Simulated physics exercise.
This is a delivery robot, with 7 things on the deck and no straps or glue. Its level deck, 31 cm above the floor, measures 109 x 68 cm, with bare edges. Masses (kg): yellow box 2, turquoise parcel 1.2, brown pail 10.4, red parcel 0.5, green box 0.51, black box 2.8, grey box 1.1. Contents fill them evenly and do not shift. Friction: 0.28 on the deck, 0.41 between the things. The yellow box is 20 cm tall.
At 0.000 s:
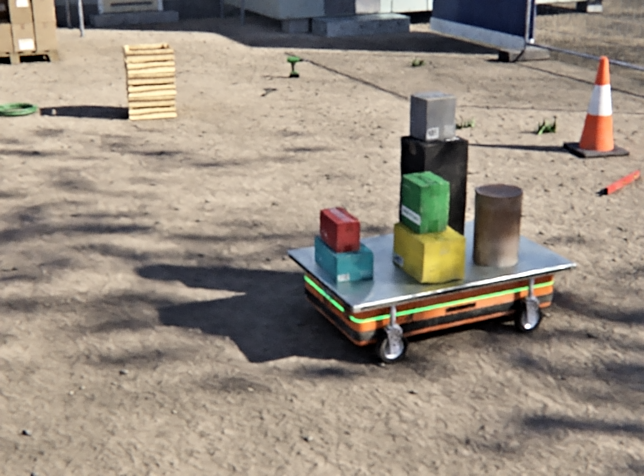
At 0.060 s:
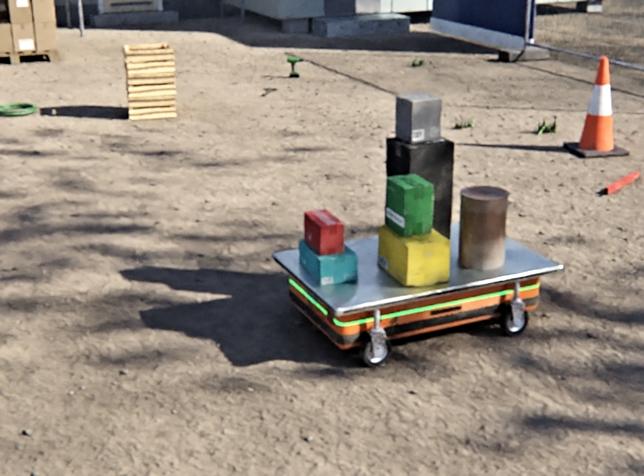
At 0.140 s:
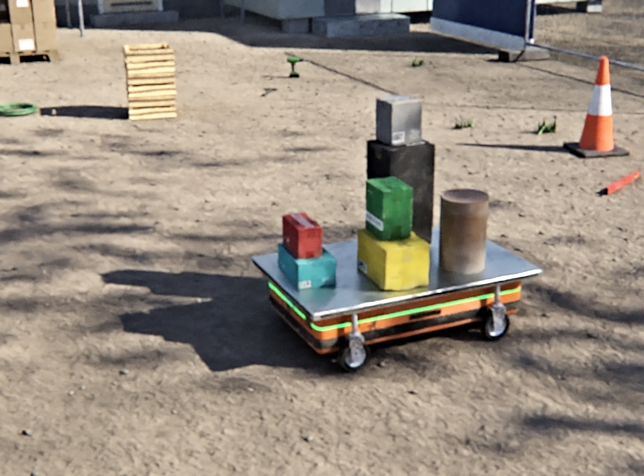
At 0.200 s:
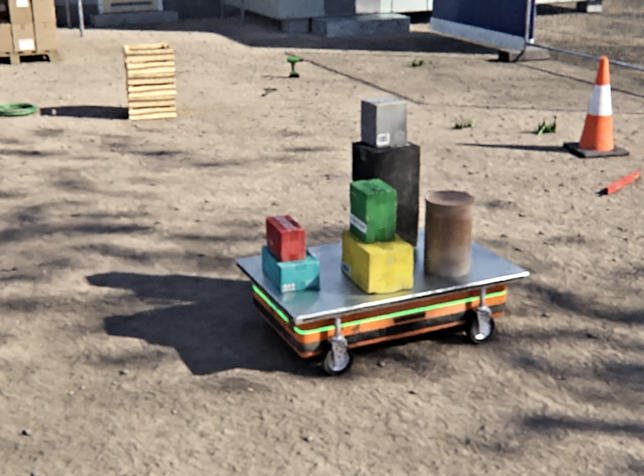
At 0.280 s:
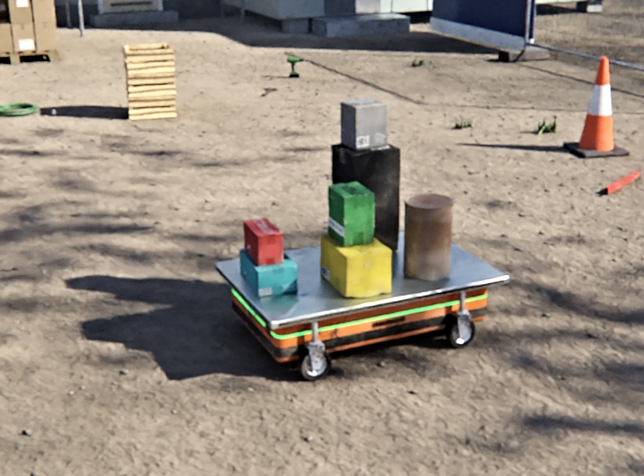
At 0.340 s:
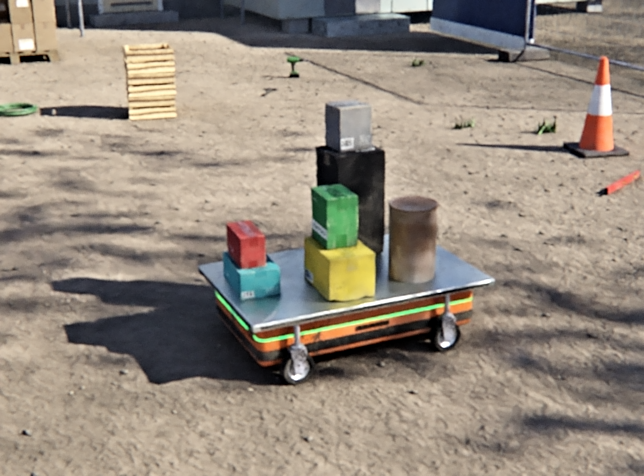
A flat cart carrying stacked coloured boxes and a brown pail rolls left across dirt.
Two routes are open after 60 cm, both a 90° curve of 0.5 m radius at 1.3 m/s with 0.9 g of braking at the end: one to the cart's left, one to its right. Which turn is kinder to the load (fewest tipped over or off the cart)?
Fewer things are lost with the right turn.
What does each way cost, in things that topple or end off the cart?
Left: 6; right: 5.
Turning left. Around 0.84 s, cart 109 cm along, turned 39°; turquoise parcel, red parcel and grey box now off the cart; yellow box shifted 24 cm near (222, 307); green box shifted 26 cm.
Around 1.14 s, cart 148 cm along, turned 82°; yellow box, green box and black box now off the cart; brown pail shifted 5 cm.
Around 1.54 s, cart 178 cm along, turned 90°, stopped; brown pail shifted 16 cm.
Finally (2.1 s), off the cart, yellow box, turquoise parcel, red parcel, green box, black box and grey box; not toppled but over 10 cm from the start, brown pail. In the last view, turquoise parcel near (72, 444).
Turning right instead, yellow box, turquoise parcel, brown pail, red parcel and green box tipped over or off the cart, 5 of 7 in all.
